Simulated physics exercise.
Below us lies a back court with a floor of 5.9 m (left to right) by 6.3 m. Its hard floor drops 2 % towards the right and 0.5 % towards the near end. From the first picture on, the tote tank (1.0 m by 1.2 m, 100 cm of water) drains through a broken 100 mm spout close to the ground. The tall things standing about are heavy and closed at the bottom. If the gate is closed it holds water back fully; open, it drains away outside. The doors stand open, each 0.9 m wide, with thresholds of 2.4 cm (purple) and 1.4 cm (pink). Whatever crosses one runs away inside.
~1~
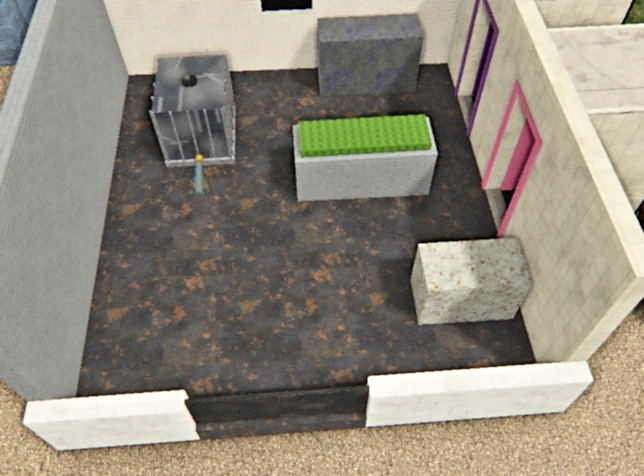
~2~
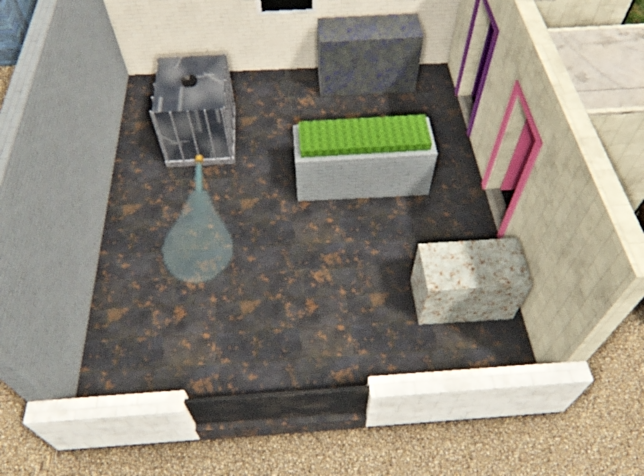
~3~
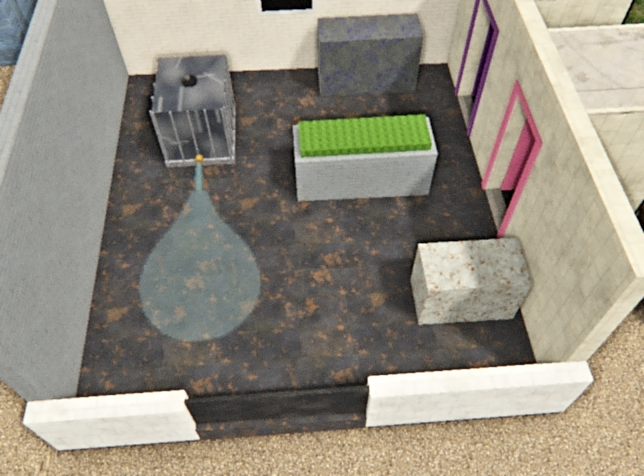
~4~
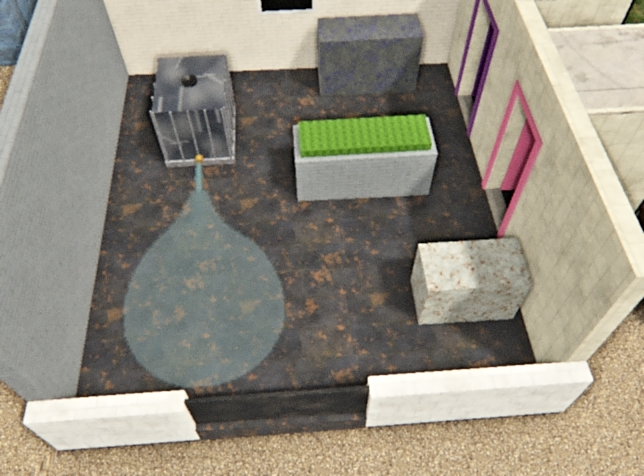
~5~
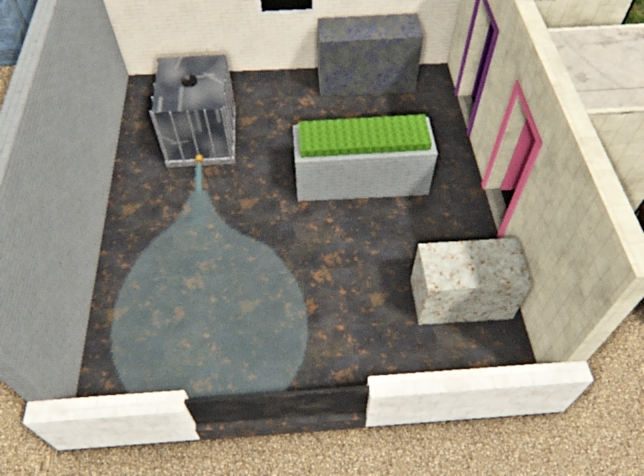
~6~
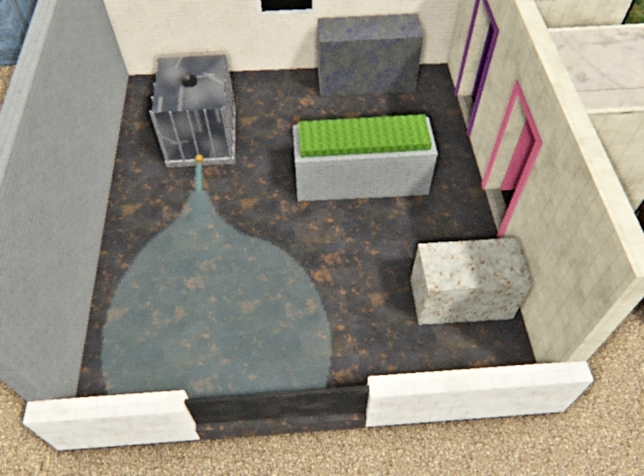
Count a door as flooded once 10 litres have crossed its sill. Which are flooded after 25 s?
One by one: At the purple door it stays under the limit; at the pink door it passes the limit.
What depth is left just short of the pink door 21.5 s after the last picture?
About 4.5 cm.
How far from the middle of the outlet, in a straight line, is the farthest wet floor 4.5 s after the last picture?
Roughly 6.0 m.
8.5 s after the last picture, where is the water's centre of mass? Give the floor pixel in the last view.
Near (325, 335).
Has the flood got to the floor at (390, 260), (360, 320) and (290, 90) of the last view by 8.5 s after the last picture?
In that order: Wet, flooded, still dry.
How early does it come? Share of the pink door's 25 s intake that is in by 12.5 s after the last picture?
Some 5 per cent by then.
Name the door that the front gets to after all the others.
Last comes the purple one.
Then, 1.5 s after the last picture water covers 25 % of the floor and is deepest (4 cm) near (203, 204); purple door not reached, pink door not reached.
Then, 4.5 s after the last picture water covers 35 % of the floor and is deepest (4 cm) near (203, 204); purple door not reached, pink door not reached.
Then, 8.5 s after the last picture water covers 40 % of the floor and is deepest (8 cm) near (535, 388); purple door not reached, pink door 1.2 cm at the sill, 0 L in.
Then, 12.5 s after the last picture water covers 50 % of the floor and is deepest (9 cm) near (535, 388); purple door 0.49 cm at the sill, 0 L in, pink door 2.4 cm at the sill, 1 L in.
Then, 21.5 s after the last picture water covers 60 % of the floor and is deepest (10 cm) near (535, 388); purple door 3 cm at the sill, 0 L in, pink door 4.5 cm at the sill, 32 L in.
